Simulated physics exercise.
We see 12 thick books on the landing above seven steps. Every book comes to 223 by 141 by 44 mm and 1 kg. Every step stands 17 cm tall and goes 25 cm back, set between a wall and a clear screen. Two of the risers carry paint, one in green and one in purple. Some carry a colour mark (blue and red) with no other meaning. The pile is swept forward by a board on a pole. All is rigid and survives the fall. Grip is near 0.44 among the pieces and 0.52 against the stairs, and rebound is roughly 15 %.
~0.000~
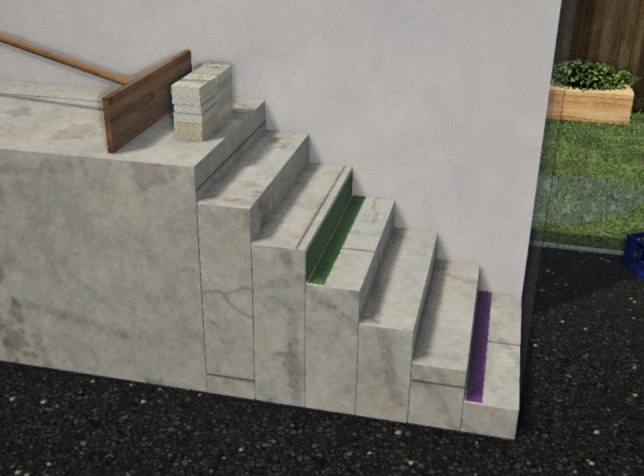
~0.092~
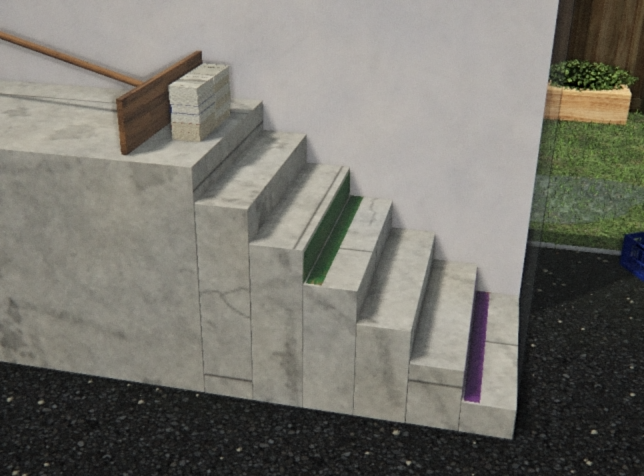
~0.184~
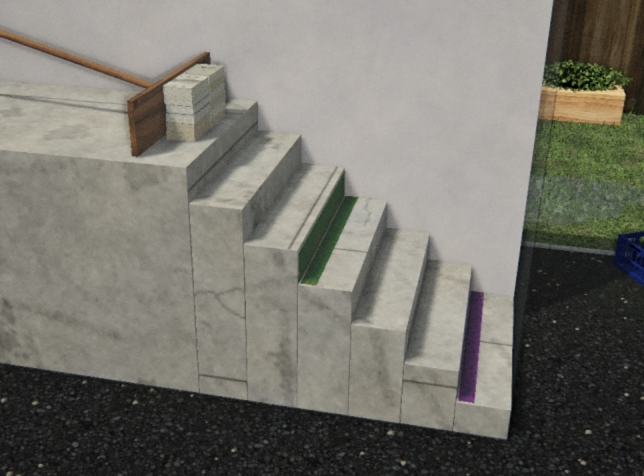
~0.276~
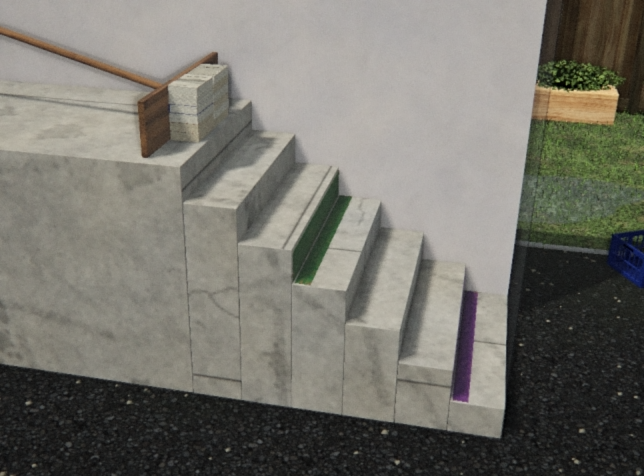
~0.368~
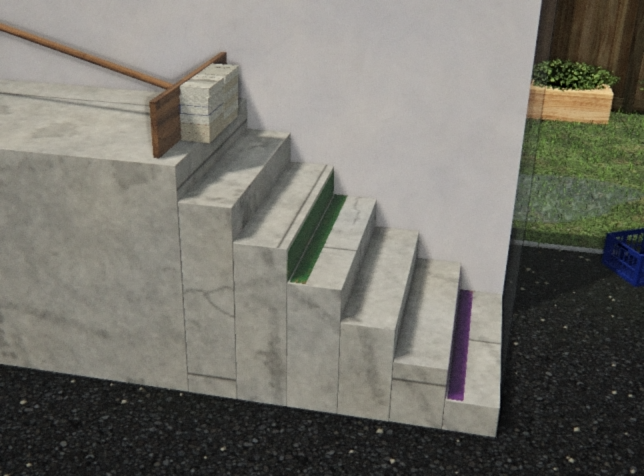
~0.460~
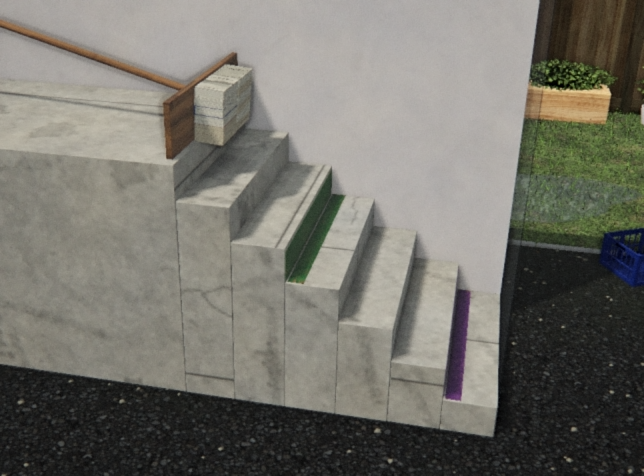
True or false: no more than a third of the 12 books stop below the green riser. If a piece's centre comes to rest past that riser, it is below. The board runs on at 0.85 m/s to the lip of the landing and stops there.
False.
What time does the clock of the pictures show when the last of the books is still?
Close to 2.5 seconds.
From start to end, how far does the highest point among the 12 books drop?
Lower by close to 33 cm.
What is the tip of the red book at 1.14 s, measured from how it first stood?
Some 60 degrees.
After 0.66 s, none of the 12 books below the green riser, 12 disturbed; red book leaning 38°, 18 cm lower; blue book leaning 37°, 19 cm lower.
After 1.14 s, 7 of the 12 books below the green riser; blue book upside down; red book leaning 57°, 34 cm lower.
At rest (2.5 s), 7 of the 12 books below the green riser; blue book upside down; red book 39 cm lower. That is 58 per cent. As the last picture would show them, middles, blue book near (333, 244), red book near (270, 204).
